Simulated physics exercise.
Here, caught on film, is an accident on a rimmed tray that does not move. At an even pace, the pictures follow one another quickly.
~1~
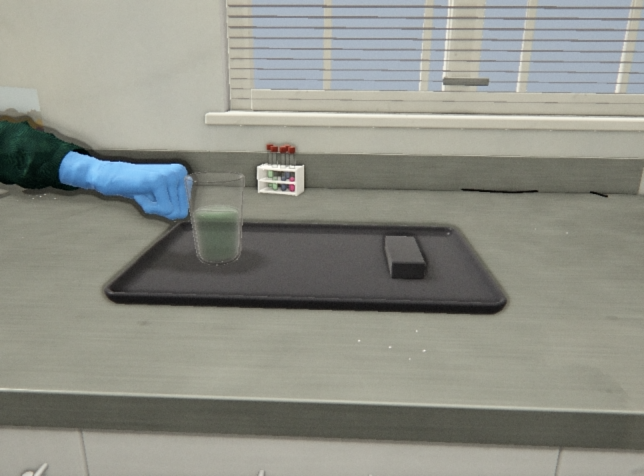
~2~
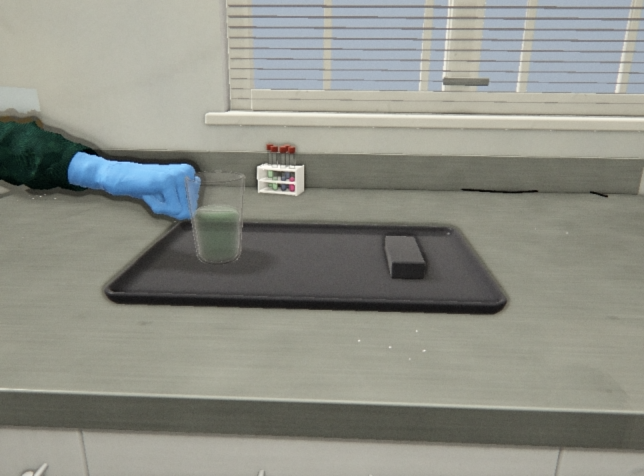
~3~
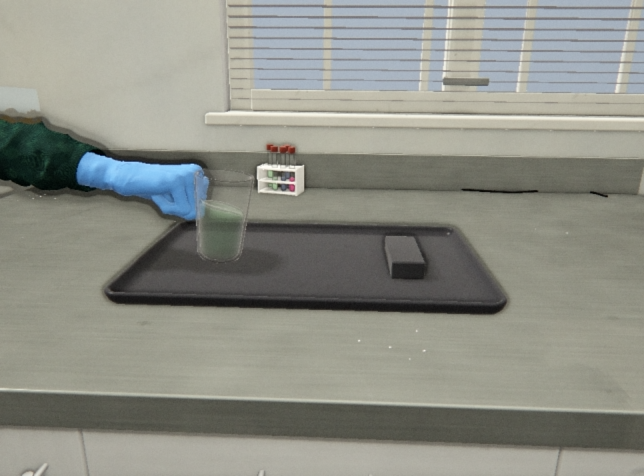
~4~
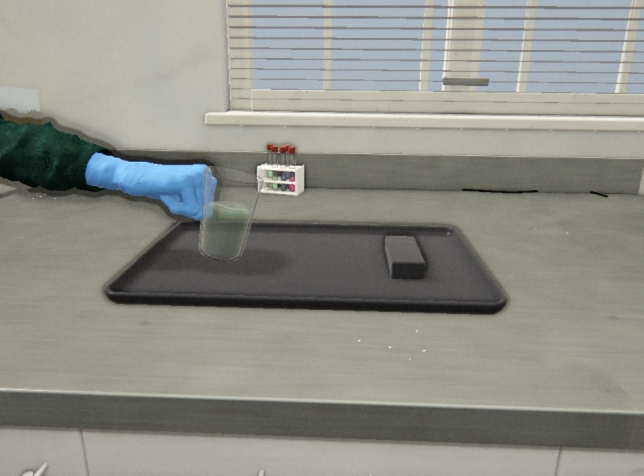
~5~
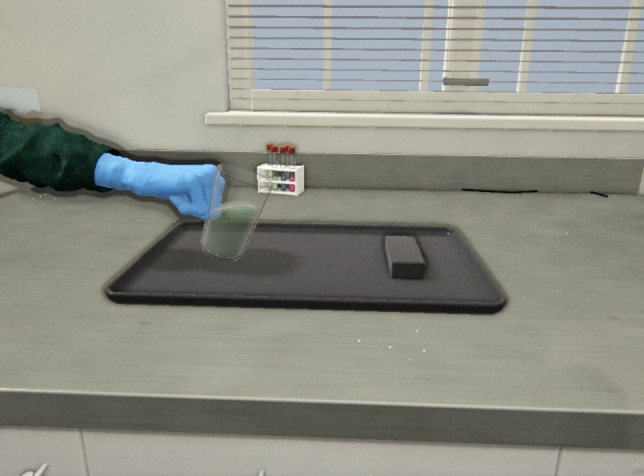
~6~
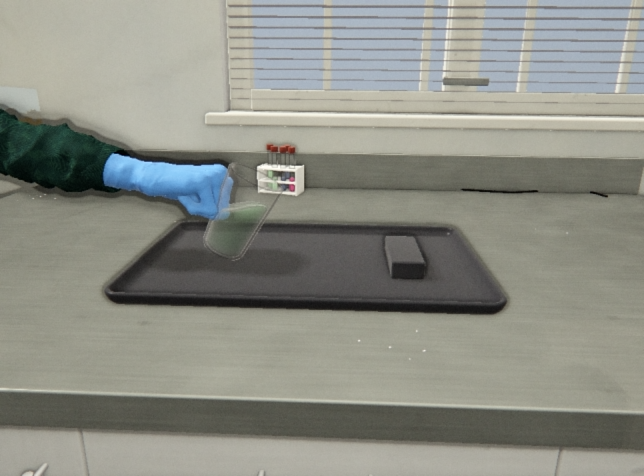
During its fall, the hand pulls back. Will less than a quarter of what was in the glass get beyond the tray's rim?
Yes - judging by that, under a quarter winds up outside the tray.
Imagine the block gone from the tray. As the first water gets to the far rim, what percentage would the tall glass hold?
50 %.
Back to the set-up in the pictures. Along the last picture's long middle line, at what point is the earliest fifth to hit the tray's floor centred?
Around (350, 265).
A moment on, the tall glass is falling and 100 per cent is in the glass, 0 on the tray and 0 above or beyond its rim.
Next, the tall glass lies on its side and 75 per cent is in the glass, 16 on the tray and 8 above or beyond its rim.
Then the tall glass lies on its side and 39 per cent is in the glass, 38 on the tray and 22 above or beyond its rim.
Later the tall glass lies on its side and 20 per cent is in the glass, 75 on the tray and 5 above or beyond its rim.
At rest 96 per cent is held by tray and glass, 4 is off the tray.
